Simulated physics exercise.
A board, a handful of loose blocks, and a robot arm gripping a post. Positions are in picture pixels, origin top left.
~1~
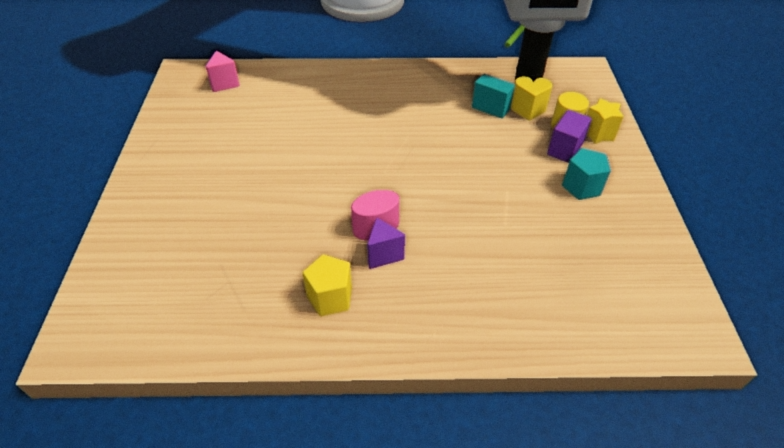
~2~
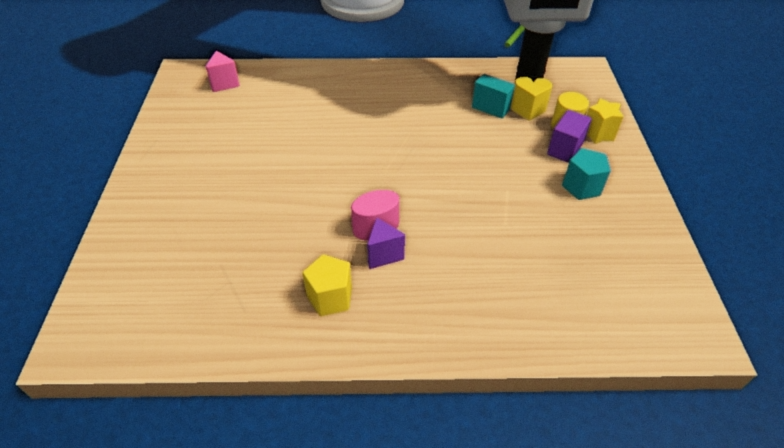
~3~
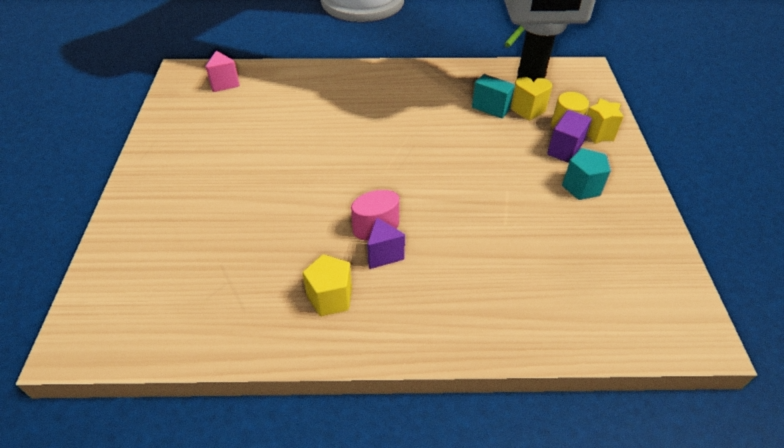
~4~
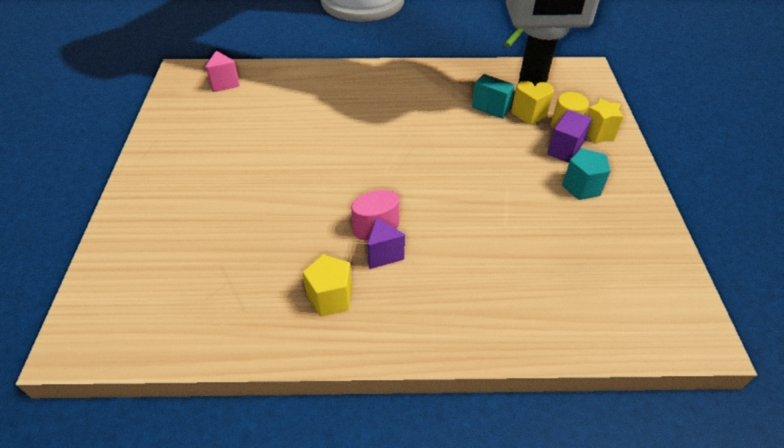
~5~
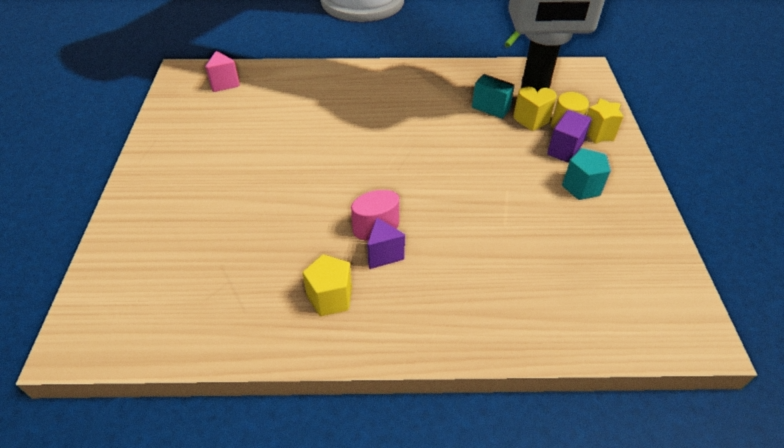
Robot arm holding a dark post, barely moving at first, then nudging a yellow heart-shaped block slightly toward the viewer.
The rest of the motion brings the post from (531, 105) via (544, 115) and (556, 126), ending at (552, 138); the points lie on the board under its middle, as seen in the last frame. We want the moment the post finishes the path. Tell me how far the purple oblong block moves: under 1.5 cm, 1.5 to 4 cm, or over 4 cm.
Verdict: Less than 1.5 cm.
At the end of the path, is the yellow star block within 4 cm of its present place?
Yes, that is what happens.
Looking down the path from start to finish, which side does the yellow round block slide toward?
Heads left.
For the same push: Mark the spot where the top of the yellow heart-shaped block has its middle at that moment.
The middle of its top is at (533, 114).
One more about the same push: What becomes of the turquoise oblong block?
It stays.
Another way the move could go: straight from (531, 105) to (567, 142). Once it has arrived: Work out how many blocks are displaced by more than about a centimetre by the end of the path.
Count: 3 or more.
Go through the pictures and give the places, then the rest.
Post's lower end (528, 83); turquoise oblong block (495, 83); yellow heart-shaped block (534, 84); purple oblong block (573, 123); yellow round block (574, 100); yellow star block (608, 108), in the first frame.
Post (528, 83); blocks still, in the second frame.
Post (529, 86); blocks still, in the third frame.
Post (531, 90); yellow heart-shaped block (536, 88), in the fourth frame.
Post (538, 94); turquoise oblong block (495, 83); yellow heart-shaped block (538, 94); purple oblong block (573, 123); yellow round block (574, 100); yellow star block (608, 108), in the fifth frame.
On the path given first. Halfway along, post (554, 111); yellow heart-shaped block (542, 106), turned 40° clockwise; yellow round block (586, 106); yellow star block (616, 111), turned 25° anticlockwise.
At the end, post (555, 129); turquoise oblong block still; yellow heart-shaped block (533, 114), turned 75° clockwise; purple oblong block (578, 129), turned 20° clockwise; yellow round block (596, 111); yellow star block (625, 113), turned 35° anticlockwise.
